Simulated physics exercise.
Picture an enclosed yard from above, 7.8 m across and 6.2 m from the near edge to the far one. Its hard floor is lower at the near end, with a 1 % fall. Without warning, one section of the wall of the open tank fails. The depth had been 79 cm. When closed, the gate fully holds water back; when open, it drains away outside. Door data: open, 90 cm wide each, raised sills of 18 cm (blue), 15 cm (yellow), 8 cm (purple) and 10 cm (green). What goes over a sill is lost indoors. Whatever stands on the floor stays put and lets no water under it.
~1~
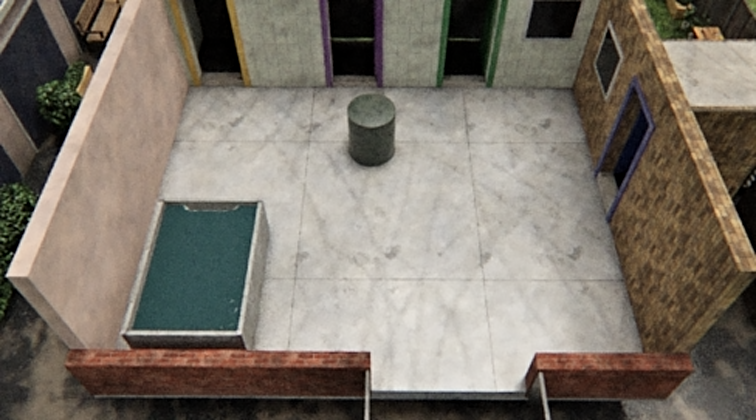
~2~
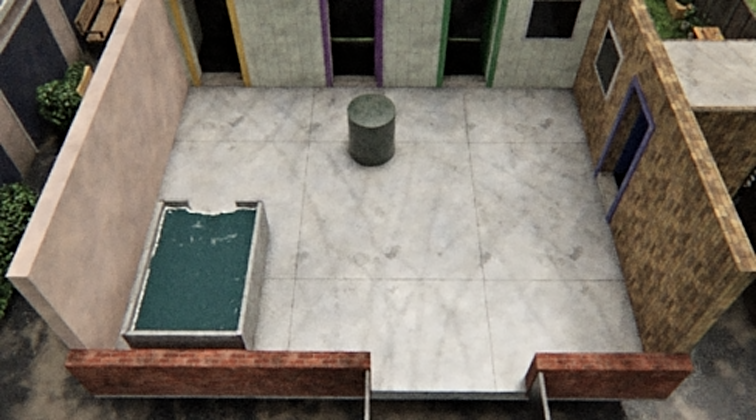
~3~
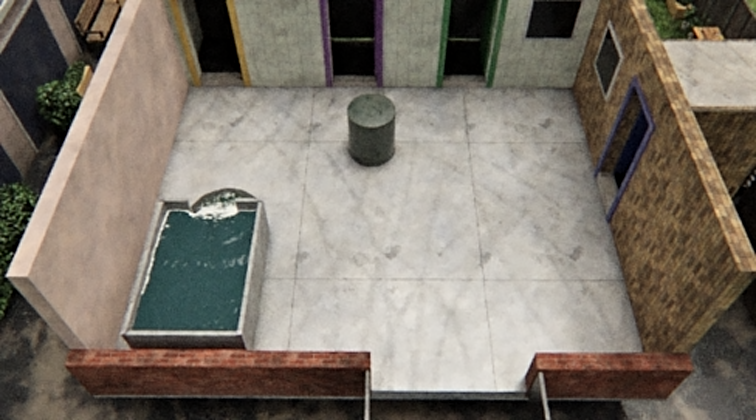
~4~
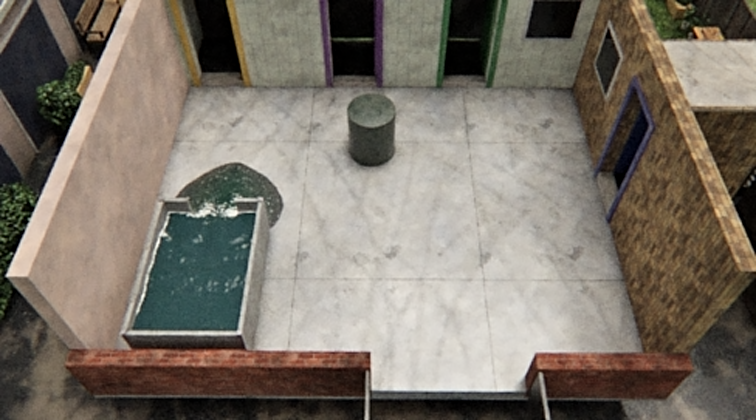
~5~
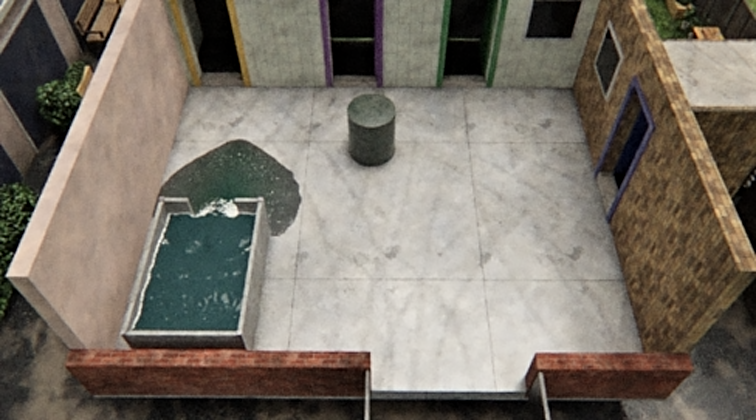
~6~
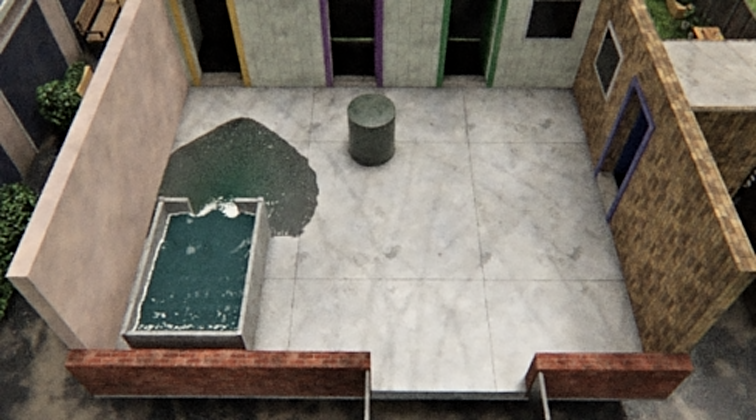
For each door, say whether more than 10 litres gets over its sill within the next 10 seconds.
In the end at the blue door it looks set to land under the limit. At the yellow door it looks set to land over the limit. At the purple door it looks set to land over the limit. At the green door it looks set to land under the limit.
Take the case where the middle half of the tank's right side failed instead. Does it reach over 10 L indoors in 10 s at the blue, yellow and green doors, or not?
Then it goes blue fine, yellow fine, green fine.
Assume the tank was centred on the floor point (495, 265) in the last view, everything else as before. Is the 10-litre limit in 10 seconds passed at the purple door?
Lab note: Purple door limit exceeded.
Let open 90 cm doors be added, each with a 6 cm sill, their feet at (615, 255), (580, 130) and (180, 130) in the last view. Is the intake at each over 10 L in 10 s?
Note, doorways in listed order: Stays short, goes beyond, goes beyond.
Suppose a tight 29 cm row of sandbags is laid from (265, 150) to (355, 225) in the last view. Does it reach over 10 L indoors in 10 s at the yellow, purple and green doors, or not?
In that case yellow gets more than allowed, purple gets no more than allowed, green gets no more than allowed.
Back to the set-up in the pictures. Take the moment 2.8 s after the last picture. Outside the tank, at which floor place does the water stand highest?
Roughly pixel (199, 117).
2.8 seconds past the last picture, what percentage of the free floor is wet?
Around 40 per cent wet.
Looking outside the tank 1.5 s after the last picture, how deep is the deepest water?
Around 36 centimetres deep.
Then, 0.7 s after the last picture water covers 25 % of the floor and is deepest (39 cm) near (190, 86); blue door not reached, yellow door 21 cm at the sill, 0 L in, purple door not reached, green door not reached.
Then, 1.5 s after the last picture water covers 30 % of the floor and is deepest (36 cm) near (207, 86); blue door not reached, yellow door 33 cm at the sill, 39 L in, purple door 14 cm at the sill, 5 L in, green door not reached.
Then, 2.8 s after the last picture water covers 40 % of the floor and is deepest (26 cm) near (199, 117); blue door not reached, yellow door 23 cm at the sill, 136 L in, purple door 14 cm at the sill, 34 L in, green door 4 cm at the sill, 0 L in.
Then, 5.3 s after the last picture water covers 60 % of the floor and is deepest (16 cm) near (225, 86); blue door 7 cm at the sill, 0 L in, yellow door 14 cm at the sill, 167 L in, purple door 9 cm at the sill, 49 L in, green door 7 cm at the sill, 0 L in.
Then, 9.3 s after the last picture water covers 90 % of the floor and is deepest (13 cm) near (644, 364); blue door 6 cm at the sill, 0 L in, yellow door 8 cm at the sill, 168 L in, purple door 7 cm at the sill, 51 L in, green door 4 cm at the sill, 0 L in.
